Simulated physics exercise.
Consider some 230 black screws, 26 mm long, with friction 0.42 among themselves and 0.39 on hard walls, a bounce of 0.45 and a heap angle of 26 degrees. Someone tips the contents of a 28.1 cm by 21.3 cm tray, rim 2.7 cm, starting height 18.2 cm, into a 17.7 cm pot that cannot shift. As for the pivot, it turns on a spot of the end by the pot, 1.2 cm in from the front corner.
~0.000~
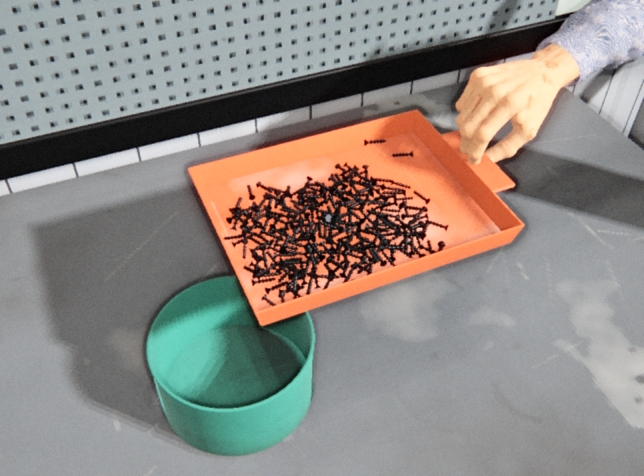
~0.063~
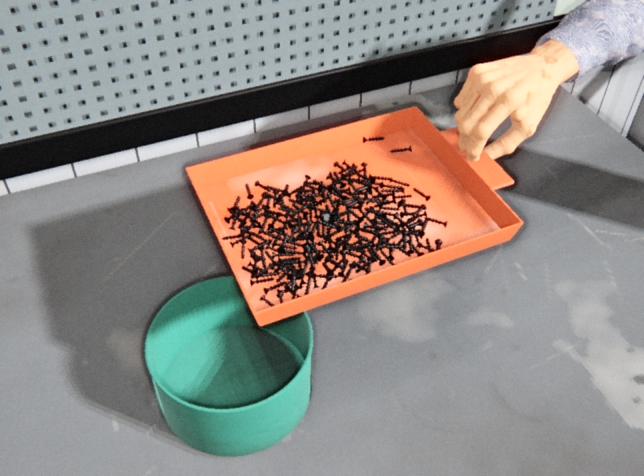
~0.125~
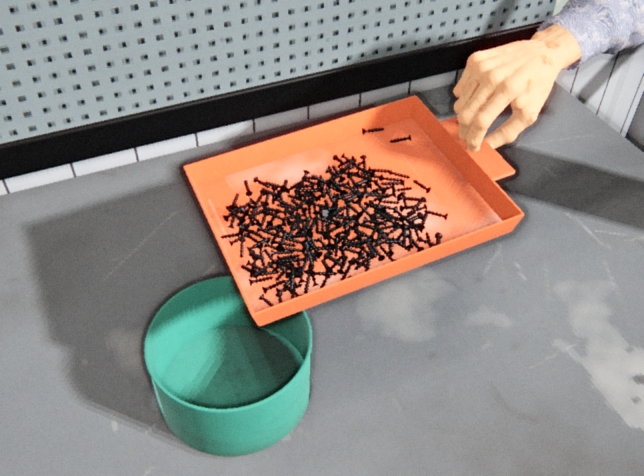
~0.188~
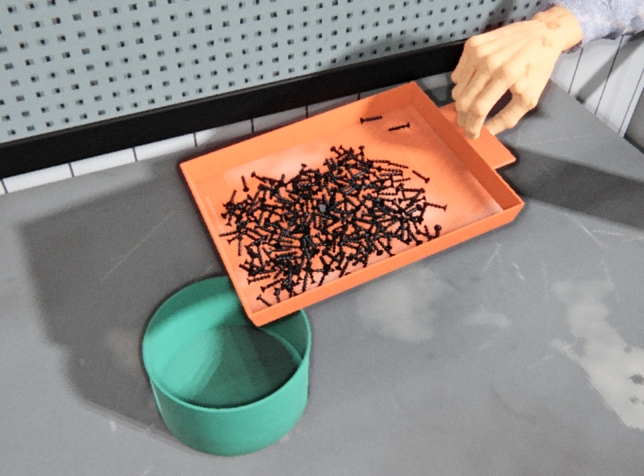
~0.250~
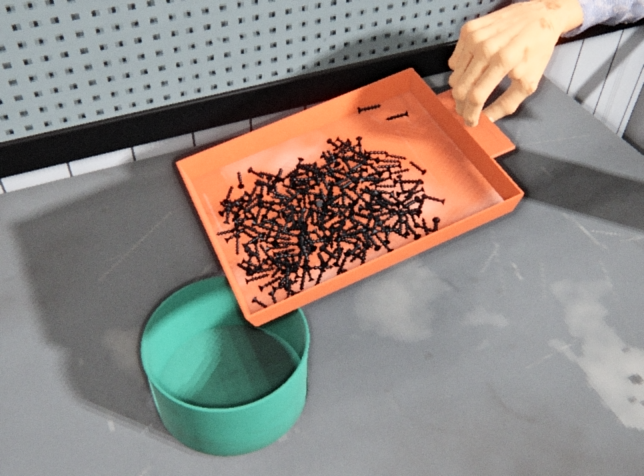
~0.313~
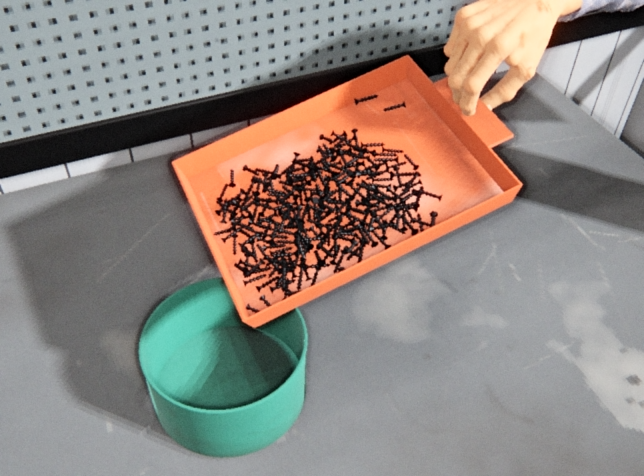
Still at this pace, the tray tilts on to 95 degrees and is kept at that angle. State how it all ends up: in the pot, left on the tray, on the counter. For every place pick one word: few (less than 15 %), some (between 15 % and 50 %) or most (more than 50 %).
Pot gets most, tray gets few, counter gets some.
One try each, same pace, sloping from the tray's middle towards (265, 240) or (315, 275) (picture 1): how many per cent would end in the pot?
Approximately 75 percent, then 15 percent.
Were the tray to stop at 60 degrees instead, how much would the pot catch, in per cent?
Around 5 in a hundred.
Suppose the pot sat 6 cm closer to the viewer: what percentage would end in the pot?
With that change it comes to something like 80 in a hundred.
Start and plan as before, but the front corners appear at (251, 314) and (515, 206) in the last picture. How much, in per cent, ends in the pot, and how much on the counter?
Final per cent - pot 15, counter 85.
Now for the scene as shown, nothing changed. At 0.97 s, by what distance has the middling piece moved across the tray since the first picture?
Around 7 centimetres.
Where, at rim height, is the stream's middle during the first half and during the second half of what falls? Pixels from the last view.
I'd mark about (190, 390) for the first half, then (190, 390) for the second.
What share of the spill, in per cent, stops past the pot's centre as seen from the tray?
Share past the middle: Roughly 90 percent.
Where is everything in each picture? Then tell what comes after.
Tray tilt 0 degrees, front corners at (260, 307) and (516, 223); middle of the pieces at (337, 226); pot at (231, 337), in the first picture.
Tray tilt 1 degrees, front corners at (258, 307) and (515, 221); middle of the pieces at (336, 225), in the second picture.
Tray tilt 4 degrees, front corners at (256, 308) and (516, 212), lowest corner left front; middle of the pieces at (335, 221), in the third picture.
Tray tilt 7 degrees, front corners at (253, 309) and (515, 202), lowest corner left front; middle of the pieces at (332, 215), in the fourth picture.
Tray tilt 11 degrees, front corners at (250, 310) and (515, 192), lowest corner left front; middle of the pieces at (330, 210), in the fifth picture.
Tray tilt 15 degrees, front corners at (247, 313) and (513, 183), lowest corner left front; middle of the pieces at (326, 206); pot at (224, 339). The tray's pace is about 60 degrees a second, in the sixth picture.
After 0.97 s, tilt 53 degrees; the tray holds 100 %, the pot 0 %.
After 1.40 s, tilt 77 degrees; the tray holds 85 %, the pot 0 %.
After 1.92 s, tilt 95 degrees; the tray holds 0 %, the pot 70 %.
By 3.0 s all is still; pot 75 %, tray 0 %, counter 25 %.
